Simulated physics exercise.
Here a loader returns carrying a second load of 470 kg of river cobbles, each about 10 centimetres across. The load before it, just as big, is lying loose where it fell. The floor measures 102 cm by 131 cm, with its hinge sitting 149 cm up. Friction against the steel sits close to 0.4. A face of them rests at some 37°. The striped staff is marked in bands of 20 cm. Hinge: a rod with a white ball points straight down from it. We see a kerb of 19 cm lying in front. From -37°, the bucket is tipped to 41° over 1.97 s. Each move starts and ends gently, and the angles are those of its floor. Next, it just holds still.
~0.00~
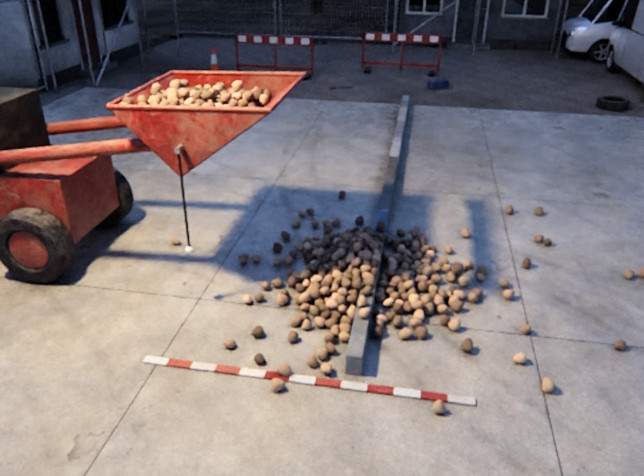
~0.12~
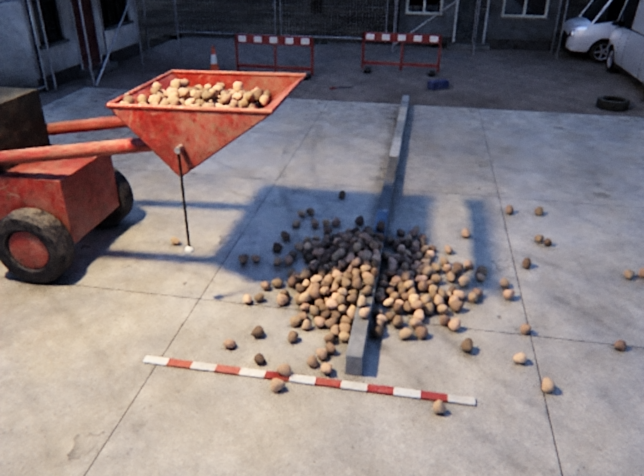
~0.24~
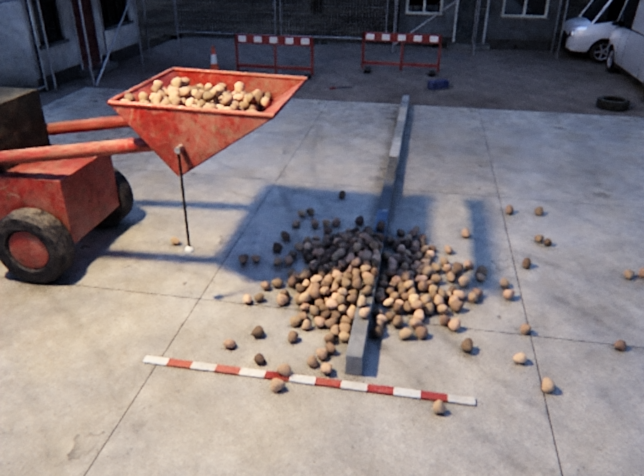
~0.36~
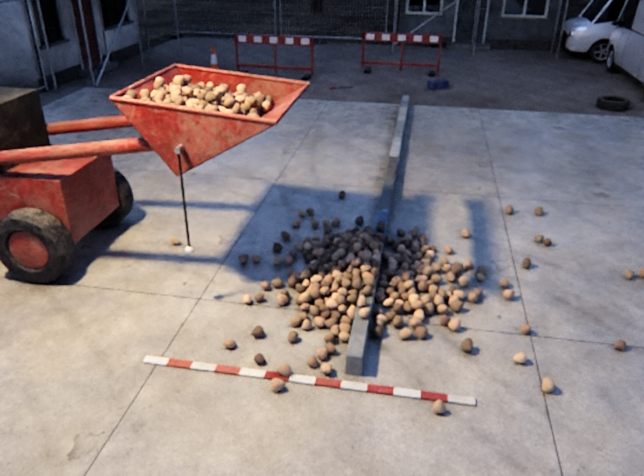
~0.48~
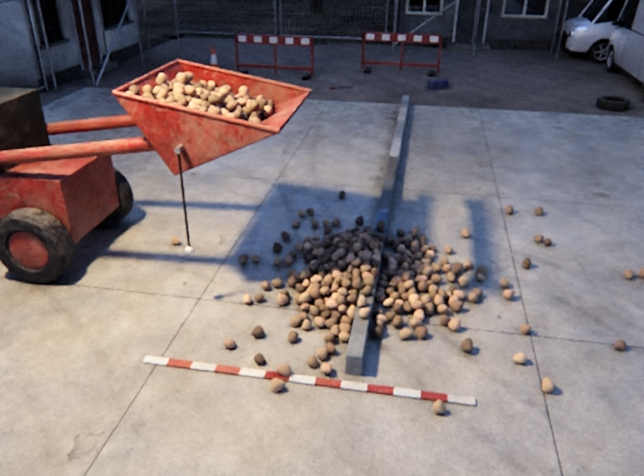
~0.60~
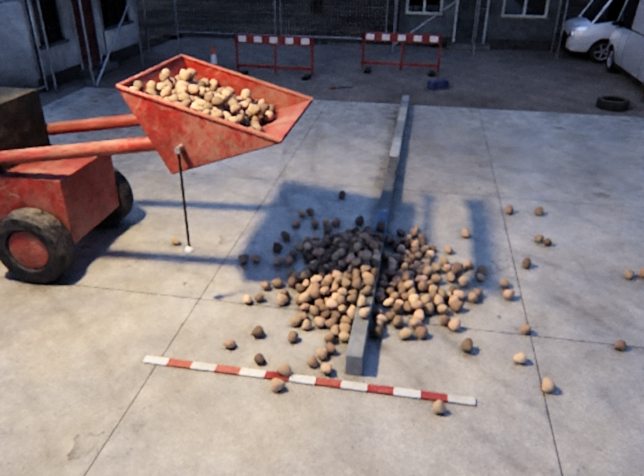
A red bucket on the arms of a small wheeled machine at left, loaded with pale, rounded stones, slowly tilts, its right lip dipping a little as the stones shift slightly inside. Seen from above by a still camera, the grey paved yard has barriers, a fence and a white vehicle behind. At centre, a motionless heap of brown and tan stones straddles a grey kerb near a red-and-white striped pole.
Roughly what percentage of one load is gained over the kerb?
Roughly 1 per cent.
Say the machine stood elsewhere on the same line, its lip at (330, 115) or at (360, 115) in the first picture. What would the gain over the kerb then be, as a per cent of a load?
Case one about 40 %, case two about 75 %.
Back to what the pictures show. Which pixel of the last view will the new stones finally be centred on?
They settle centred around (309, 263).
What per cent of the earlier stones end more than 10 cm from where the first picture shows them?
5 per cent.
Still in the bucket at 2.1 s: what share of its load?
Roughly 25 per cent of its load.
After 1.5 s the floor is at 29°; in per cent of one load, 98 in the bucket, 69 on this side of the kerb, 33 over the kerb; the foremost stones are at (565, 252).
After 2.1 s the floor is at 41°; in per cent of one load, 27 in the bucket, 140 on this side of the kerb, 33 over the kerb; the foremost stones are at (565, 252).
After 2.4 s the floor is at 41°; in per cent of one load, 0 in the bucket, 167 on this side of the kerb, 33 over the kerb; the foremost stones are at (565, 252).
After 5.2 s the floor is at 41°; in per cent of one load, 0 in the bucket, 166 on this side of the kerb, 34 over the kerb; the foremost stones are at (565, 252). Net gain over the kerb, 1.
